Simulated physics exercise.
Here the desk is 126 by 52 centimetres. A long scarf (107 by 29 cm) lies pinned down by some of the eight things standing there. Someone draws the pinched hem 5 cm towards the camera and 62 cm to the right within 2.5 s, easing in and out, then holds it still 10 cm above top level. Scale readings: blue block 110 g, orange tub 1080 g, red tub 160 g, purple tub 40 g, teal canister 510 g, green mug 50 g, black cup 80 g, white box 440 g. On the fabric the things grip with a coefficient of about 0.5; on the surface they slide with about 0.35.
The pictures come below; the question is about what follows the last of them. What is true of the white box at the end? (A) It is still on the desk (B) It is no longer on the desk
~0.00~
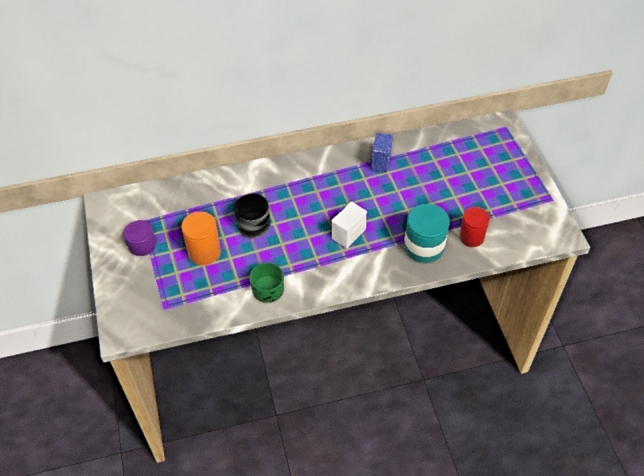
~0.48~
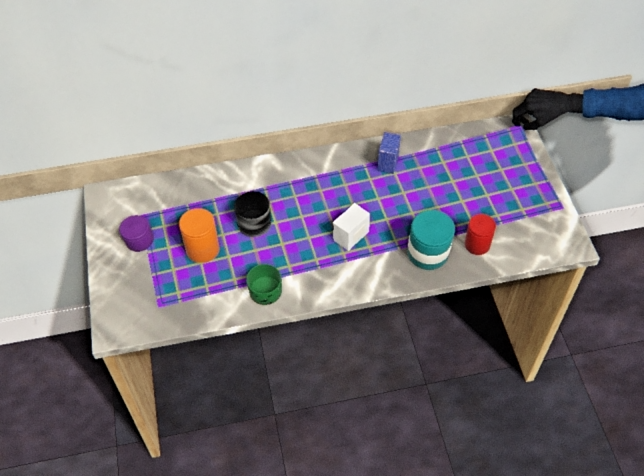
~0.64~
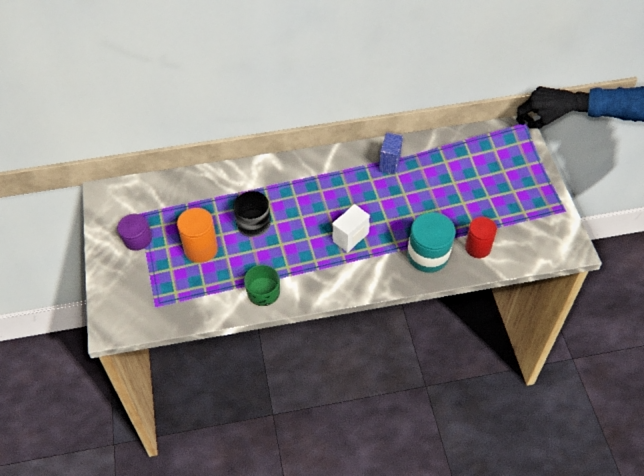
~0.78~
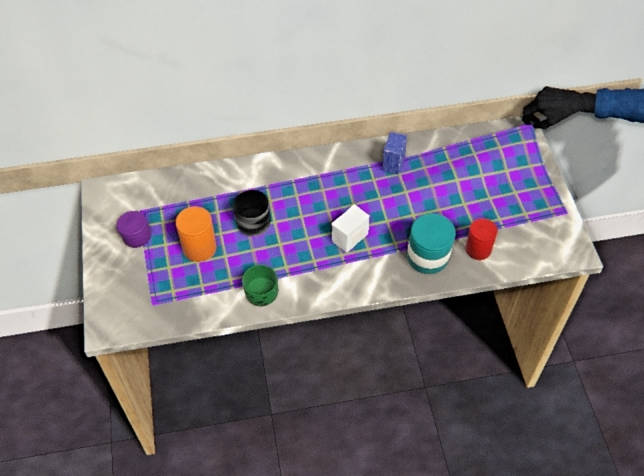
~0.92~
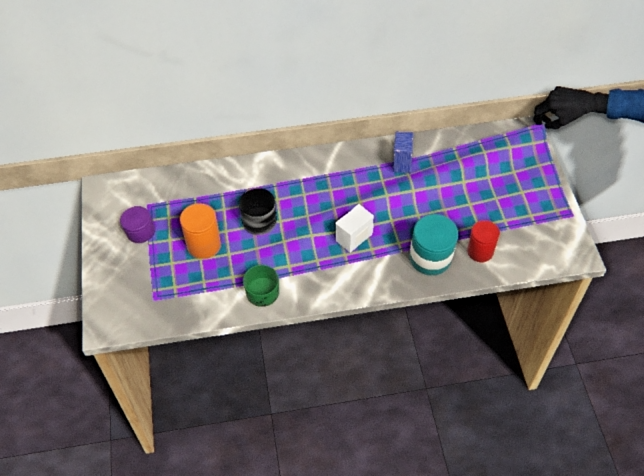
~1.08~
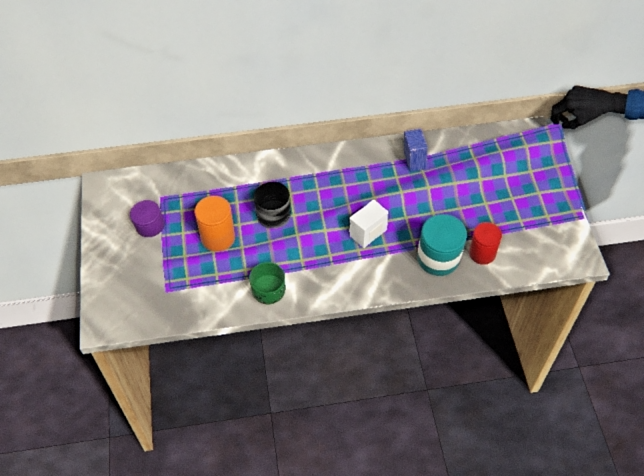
Option B: It is no longer on the desk.
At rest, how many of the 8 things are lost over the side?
Counted result: 2.
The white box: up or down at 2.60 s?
White box still up.
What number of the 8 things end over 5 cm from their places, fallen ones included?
The answer is 7 of them.
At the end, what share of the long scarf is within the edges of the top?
Roughly 45%.
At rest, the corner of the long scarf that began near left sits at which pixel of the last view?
Around pixel (397, 230).
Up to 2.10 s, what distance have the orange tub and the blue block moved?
Orange tub: 40 centimetres; blue block: 35 centimetres.
By 1.6 s, 85 % of the long scarf is still over the top; white box 19 cm off its start, orange tub 21 cm off its start, blue block 21 cm off its start.
By 2.1 s, 70 % of the long scarf is still over the top; white box 38 cm off its start, black cup 40 cm off its start, orange tub 40 cm off its start.
By 2.6 s, 55 % of the long scarf is still over the top; white box 54 cm off its start at (560, 174), black cup 56 cm off its start at (464, 147), orange tub 56 cm off its start at (410, 152).
By 3.1 s, 45 % of the long scarf is still over the top; white box on its side, 69 cm off its start, black cup 65 cm off its start, orange tub 64 cm off its start.
By 4.7 s, 45 % of the long scarf is still over the top; white box over the edge, black cup 65 cm off its start at (496, 139), orange tub 65 cm off its start at (446, 147), blue block over the edge.
